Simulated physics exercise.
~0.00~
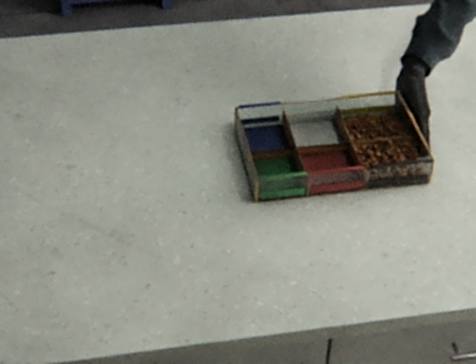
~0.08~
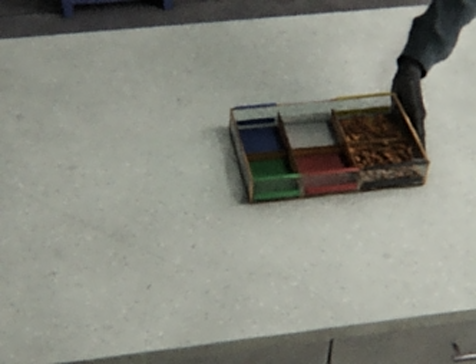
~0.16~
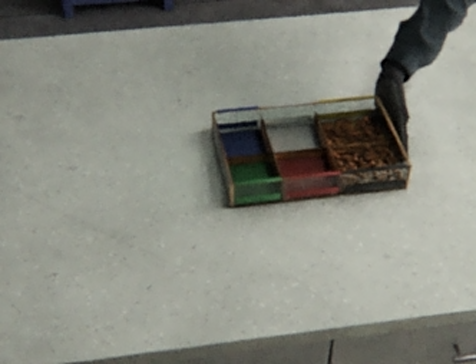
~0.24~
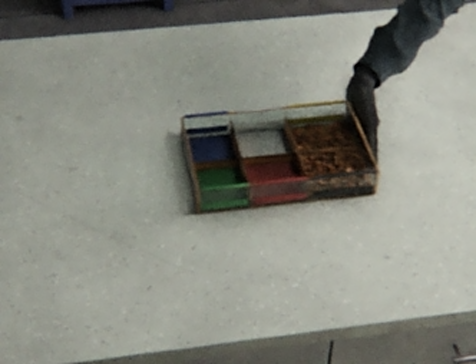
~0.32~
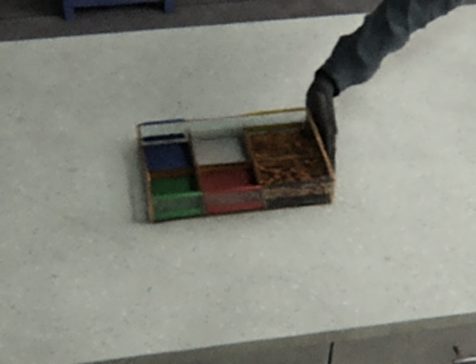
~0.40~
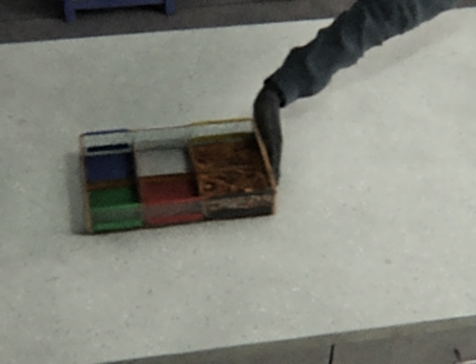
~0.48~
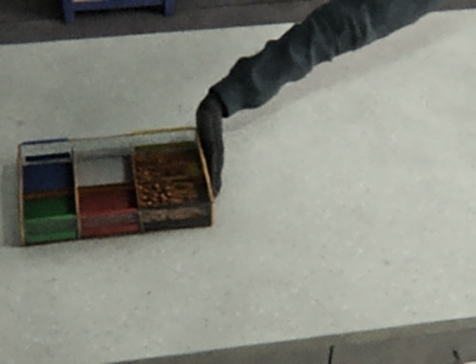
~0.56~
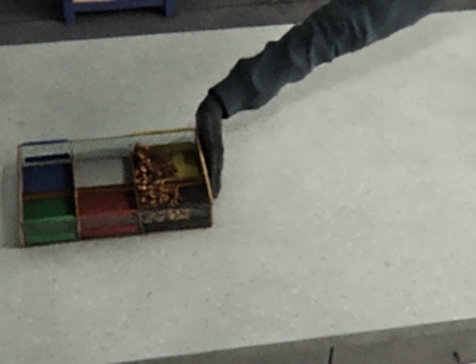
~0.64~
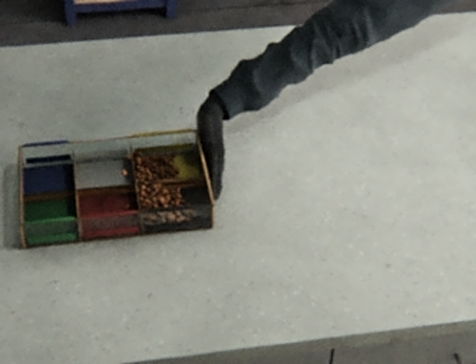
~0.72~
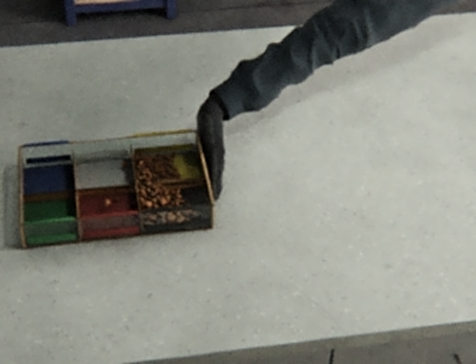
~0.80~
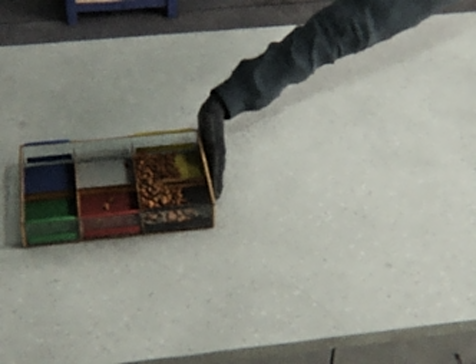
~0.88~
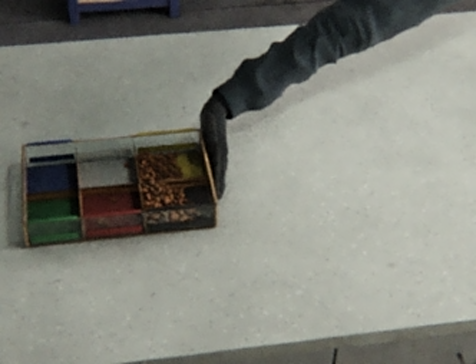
In the video, a dark-gloved hand slides a clear divided tray with blue, white, green and red compartments leftward across a pale countertop, then stops; the brown pieces in its right-hand compartments shift left and settle there, exposing some yellow and black floor, while the hand stays against the tray.
